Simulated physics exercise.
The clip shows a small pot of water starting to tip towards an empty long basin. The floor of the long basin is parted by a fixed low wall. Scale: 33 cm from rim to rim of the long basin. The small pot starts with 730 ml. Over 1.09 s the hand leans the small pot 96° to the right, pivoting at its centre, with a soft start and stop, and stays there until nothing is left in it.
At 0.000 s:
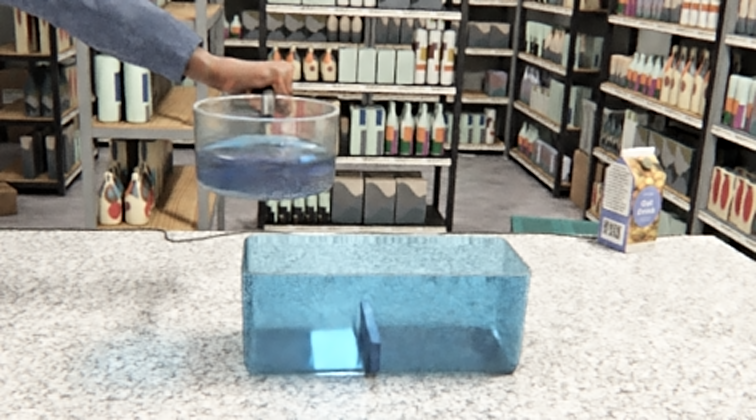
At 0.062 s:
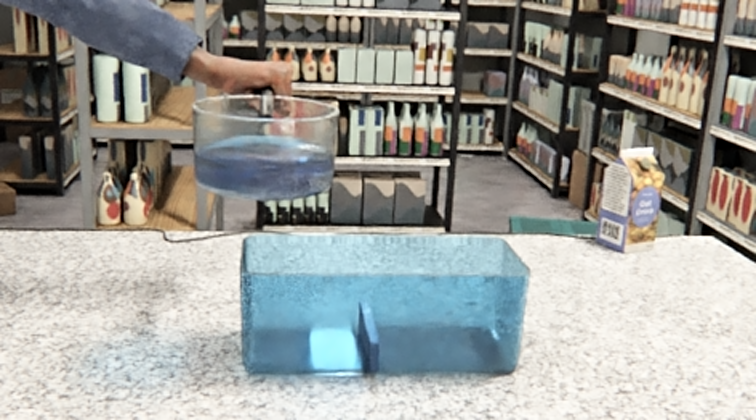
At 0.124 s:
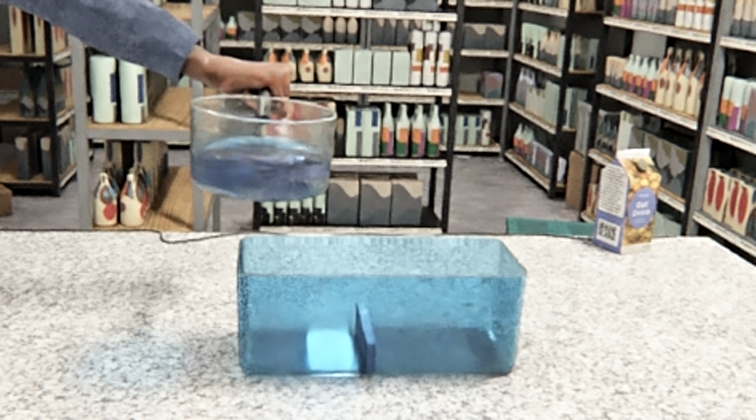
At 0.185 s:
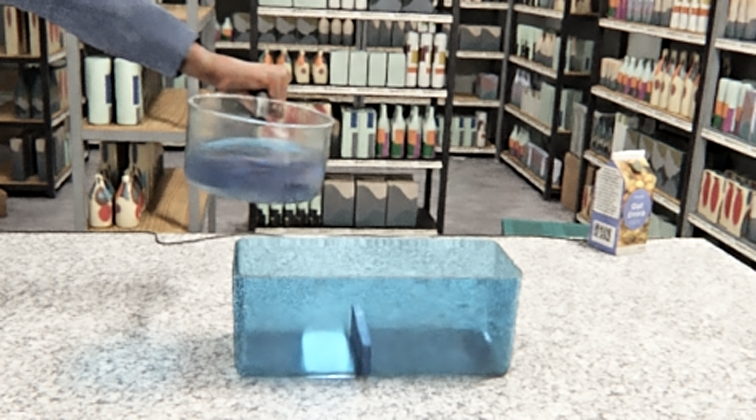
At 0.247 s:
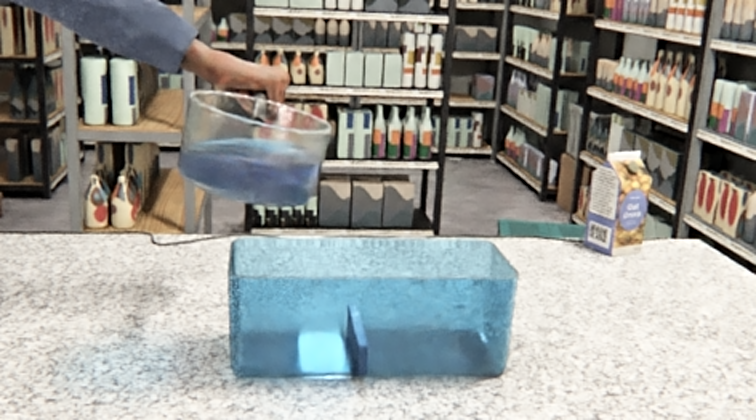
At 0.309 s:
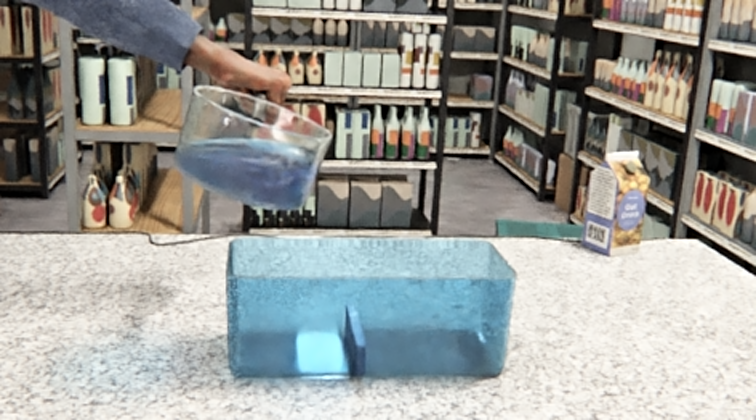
A hand held a clear round pot of bluish water above a long, see-through blue basin on a speckled counter, then slowly leaned the pot to the right, its water shifting inside.
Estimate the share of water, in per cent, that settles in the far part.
The far part has some 50 per cent.
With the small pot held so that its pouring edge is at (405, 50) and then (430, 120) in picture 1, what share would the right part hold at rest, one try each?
First 90, then 95 per cent.
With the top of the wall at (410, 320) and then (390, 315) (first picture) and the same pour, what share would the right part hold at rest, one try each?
First 5, then 20 per cent.
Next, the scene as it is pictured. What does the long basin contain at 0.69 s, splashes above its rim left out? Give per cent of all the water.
Some 4 per cent.
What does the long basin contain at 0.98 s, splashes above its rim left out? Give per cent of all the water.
About 62 per cent.
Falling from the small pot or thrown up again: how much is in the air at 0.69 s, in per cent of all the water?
About 22 per cent.
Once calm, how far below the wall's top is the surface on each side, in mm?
Some 18 mm on the left and 20 mm on the right.
After 0.69 s the tilt is 68° and 74 per cent is still to pour, 2 is left of the wall and 2 right of it.
After 0.98 s the tilt is 93° and 25 per cent is still to pour, 18 is left of the wall and 43 right of it.
After 1.27 s the tilt is 96° and 5 per cent is still to pour, 42 is left of the wall and 50 right of it.
After 1.59 s the tilt is 96° and 1 per cent is still to pour, 48 is left of the wall and 50 right of it.
In the end 49 per cent lies left of the wall, 50 right of it and 0 outside.
